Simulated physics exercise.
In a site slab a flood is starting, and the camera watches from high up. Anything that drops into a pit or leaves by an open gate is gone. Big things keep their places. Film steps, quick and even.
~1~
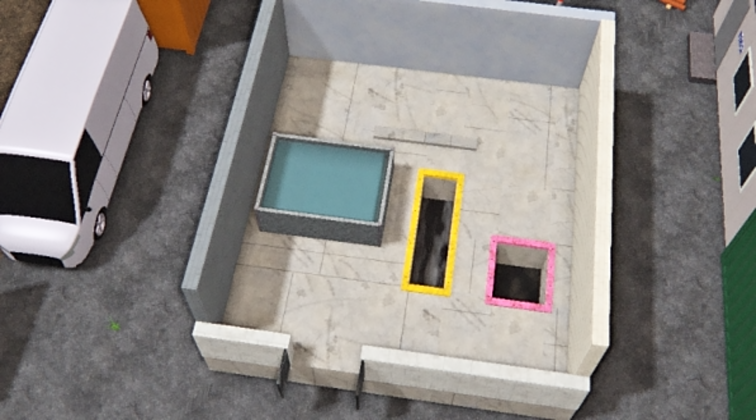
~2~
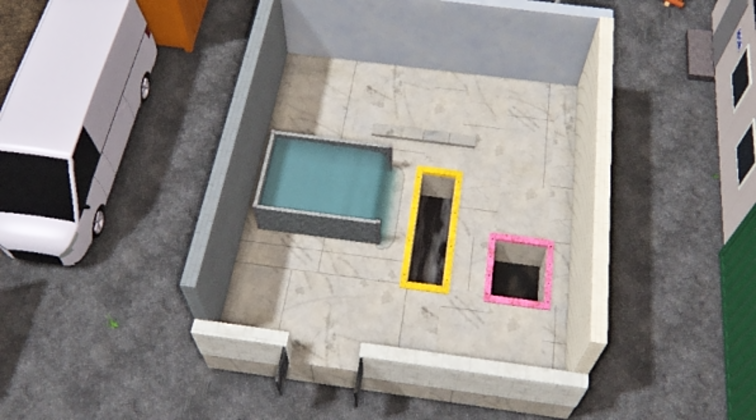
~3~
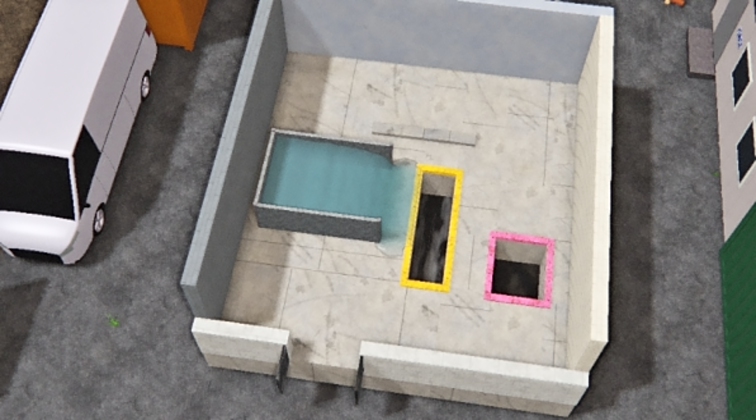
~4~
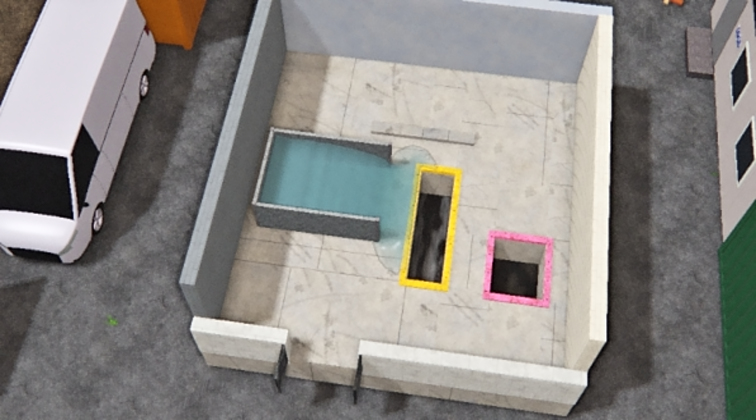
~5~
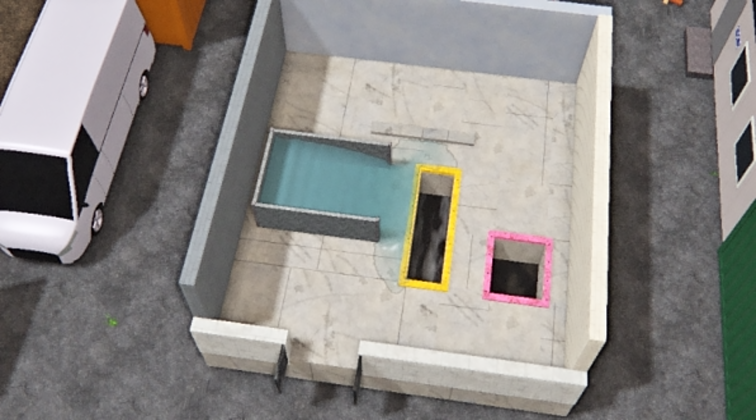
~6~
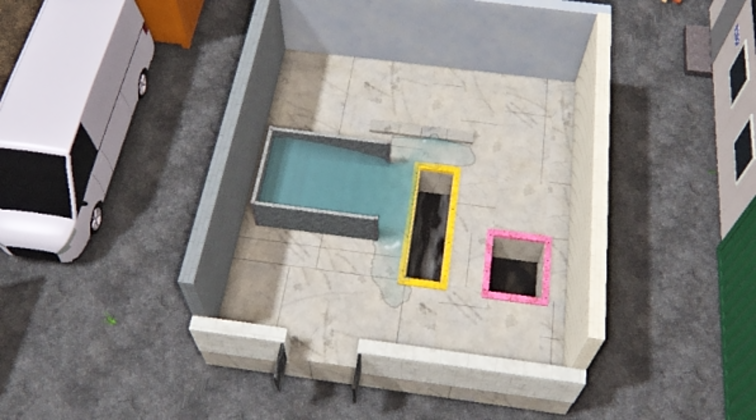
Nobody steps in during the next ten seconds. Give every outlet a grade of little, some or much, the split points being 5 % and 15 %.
Grades: Gate - little; pink pit - little; yellow pit - much.
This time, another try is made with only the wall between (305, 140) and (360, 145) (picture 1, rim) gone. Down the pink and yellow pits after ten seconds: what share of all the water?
I'd say the pink pit gets around 8 percent and the yellow pit around 2 percent.
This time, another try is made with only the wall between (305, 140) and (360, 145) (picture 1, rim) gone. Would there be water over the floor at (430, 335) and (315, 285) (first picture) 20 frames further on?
Untouched, then untouched.
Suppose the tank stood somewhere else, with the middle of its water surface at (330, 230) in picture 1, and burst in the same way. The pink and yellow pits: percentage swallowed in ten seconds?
Shares - pink: 4 in a hundred, yellow: 65 in a hundred.
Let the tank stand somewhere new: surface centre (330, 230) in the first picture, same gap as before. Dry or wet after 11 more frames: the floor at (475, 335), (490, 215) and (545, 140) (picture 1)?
Location one: Soaked; location two: Bone dry; location three: Bone dry.
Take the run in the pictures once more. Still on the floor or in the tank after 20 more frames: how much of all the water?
Around 38 in a hundred.
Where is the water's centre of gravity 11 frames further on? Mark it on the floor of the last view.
I reckon somewhere around (360, 193).
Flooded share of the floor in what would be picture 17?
It should be close to 20 %.
A moment on, water covers 10 % of the floor; the gate 0 %, the pink pit 0 %, the yellow pit 32 %.
Next, water covers 20 % of the floor; the gate 0 %, the pink pit 0 %, the yellow pit 51 %.
Then, water covers 25 % of the floor; the gate 0 %, the pink pit 0 %, the yellow pit 63 %.
Later, water covers 40 % of the floor; the gate 1 %, the pink pit 0 %, the yellow pit 68 %.
In the end, water covers 65 % of the floor; the gate 3 %, the pink pit 0 %, the yellow pit 68 %.
